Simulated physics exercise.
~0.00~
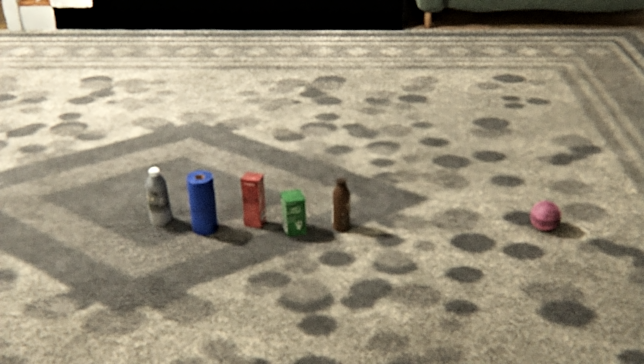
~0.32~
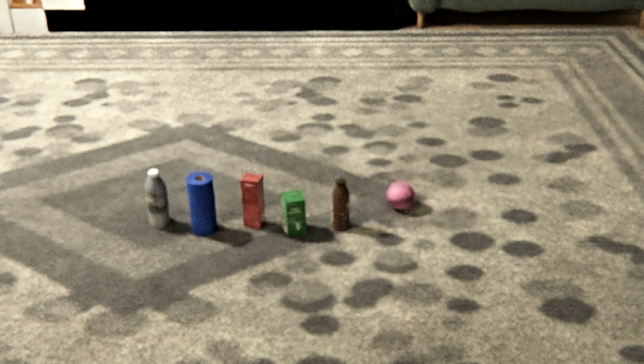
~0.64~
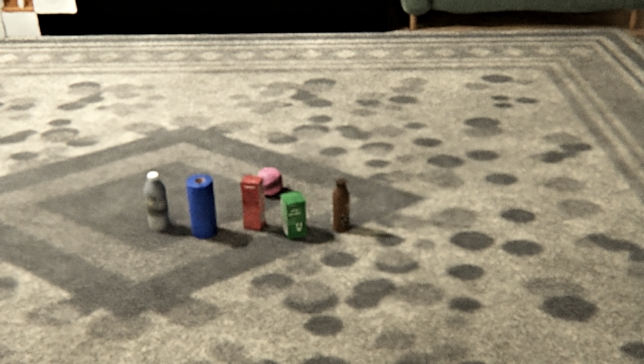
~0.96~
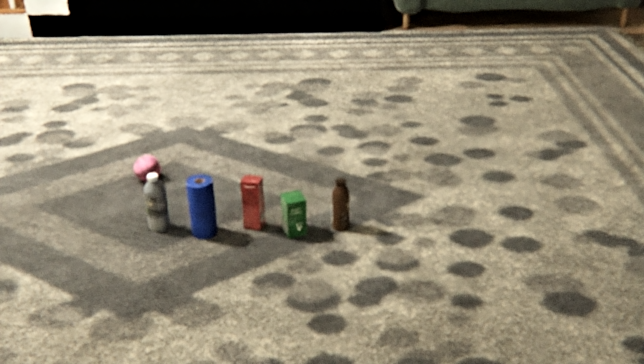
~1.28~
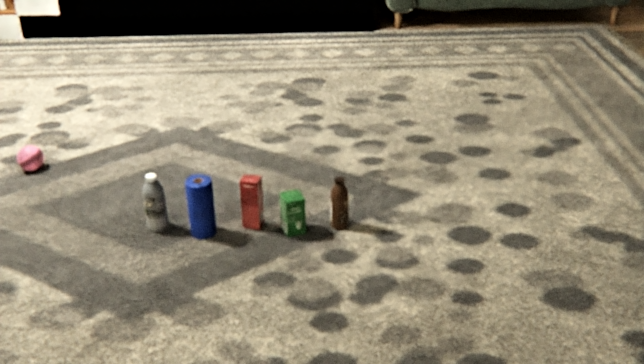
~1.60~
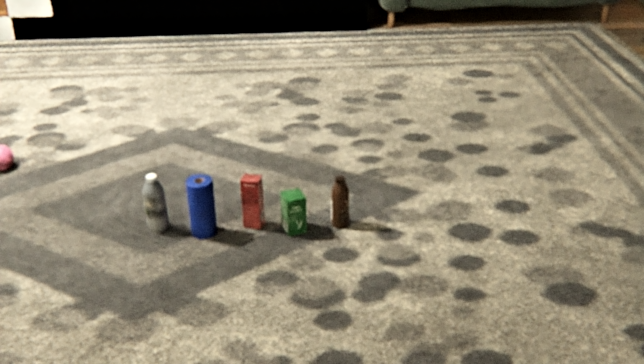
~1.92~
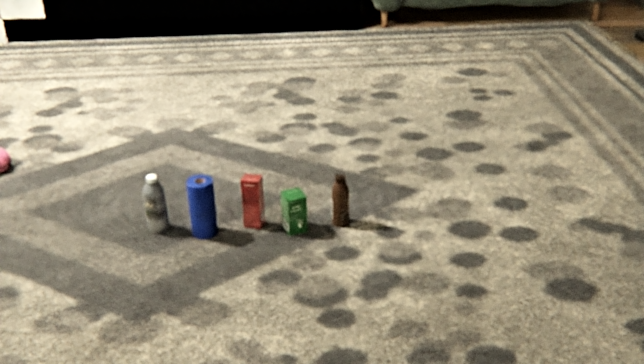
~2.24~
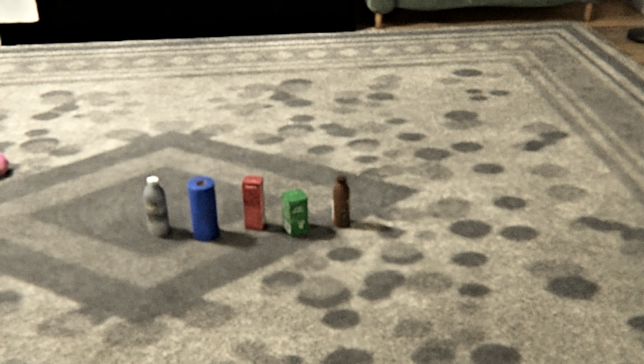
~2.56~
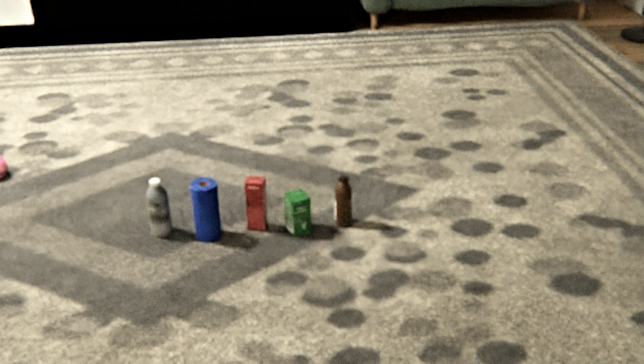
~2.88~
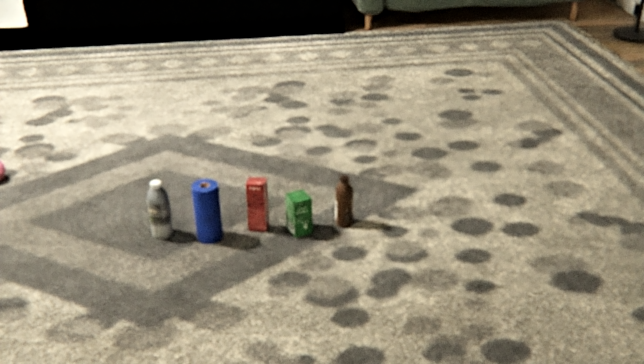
On a grey patterned carpet with dark spots and a large diamond design, seen from slightly above, five items stand in a loose row. From left to right they are a grey bottle, a blue roll, a red carton, a small green carton and a brown bottle, with a pink ball off to the right. The ball travels left, nearing the brown bottle and then passing behind the row. It shows partly hidden behind the red carton, then emerges behind the grey bottle and continues toward the left edge. There it comes to rest, partly out of view, while all five items remain upright.
